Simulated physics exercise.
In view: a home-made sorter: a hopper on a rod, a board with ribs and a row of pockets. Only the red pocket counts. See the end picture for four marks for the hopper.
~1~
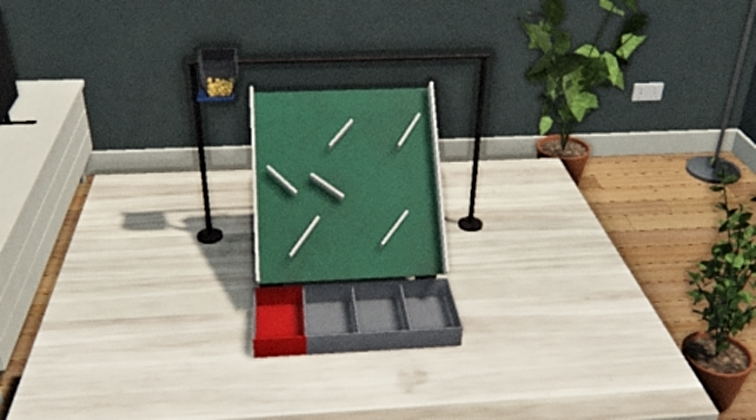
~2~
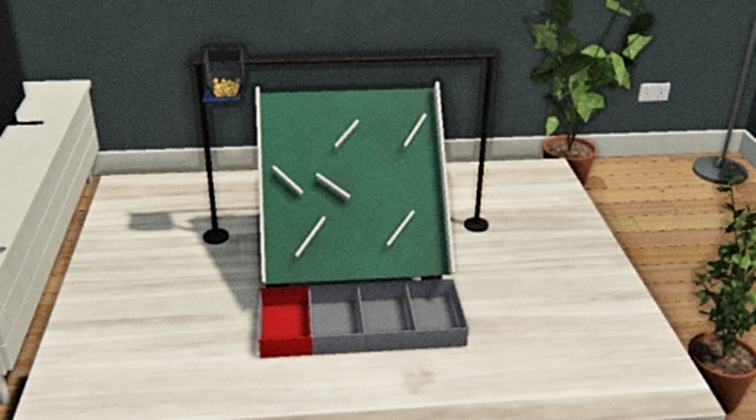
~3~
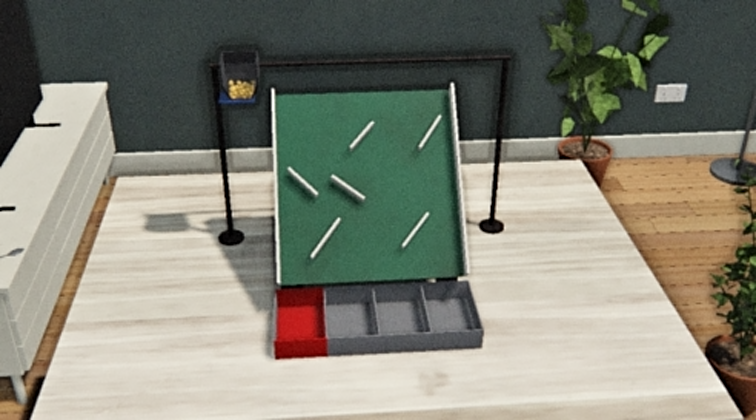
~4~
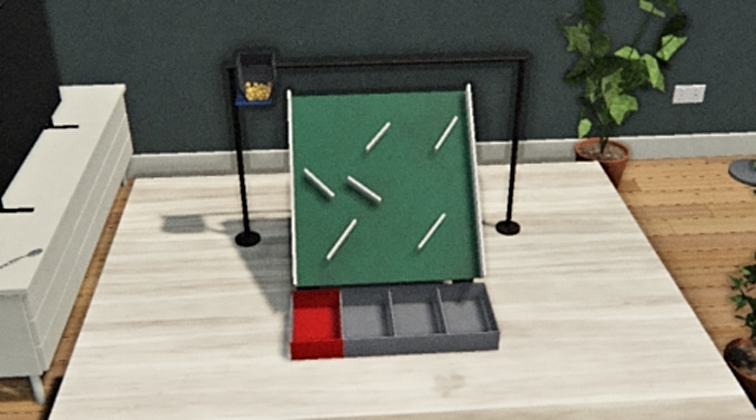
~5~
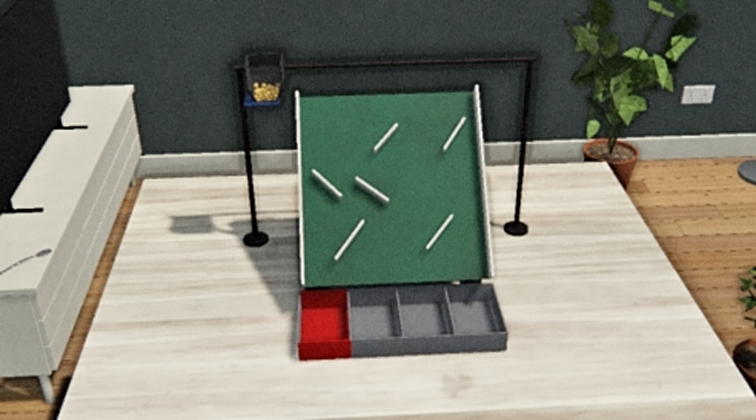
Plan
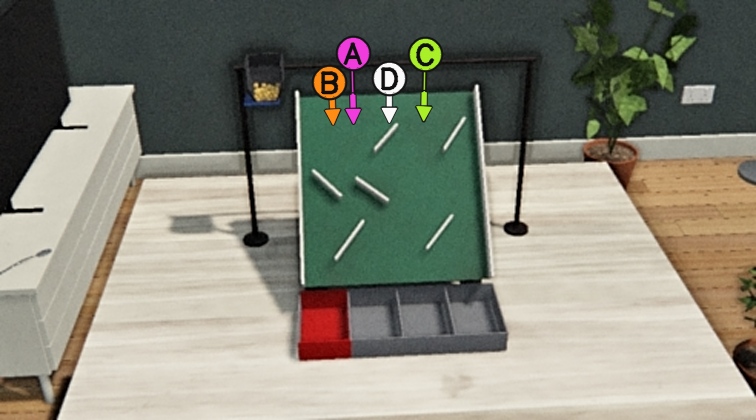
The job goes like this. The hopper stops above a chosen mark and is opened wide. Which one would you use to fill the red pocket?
I would pick mark B.
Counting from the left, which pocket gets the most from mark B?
It is the first one.
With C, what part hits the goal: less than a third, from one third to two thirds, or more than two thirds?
Mark C gives less than a third.
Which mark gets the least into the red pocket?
That would be C.
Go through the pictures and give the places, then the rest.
The first frame shows hopper near (220, 86), puffed corn balls, door shut.
The second frame shows ribs (336, 145) to (358, 120), (405, 145) to (425, 114).
The third frame shows ribs (289, 168) to (317, 194), (332, 176) to (364, 198).
The fourth frame shows ribs (328, 258) to (355, 220), (419, 247) to (444, 214).
The fifth frame shows red pocket near (325, 349), number 1 of 4 from the left.
On the marked copy, mark A meets the board at (353, 118); mark B meets the board at (332, 119); mark C meets the board at (423, 115); mark D meets the board at (389, 117).
With A, close to a third in the red pocket, close to two thirds in other pockets.
With B, close to two thirds in the red pocket, close to a third in other pockets.
With C, none at all in the red pocket, the whole lot in other pockets.
With D, close to a third in the red pocket, close to two thirds in other pockets.
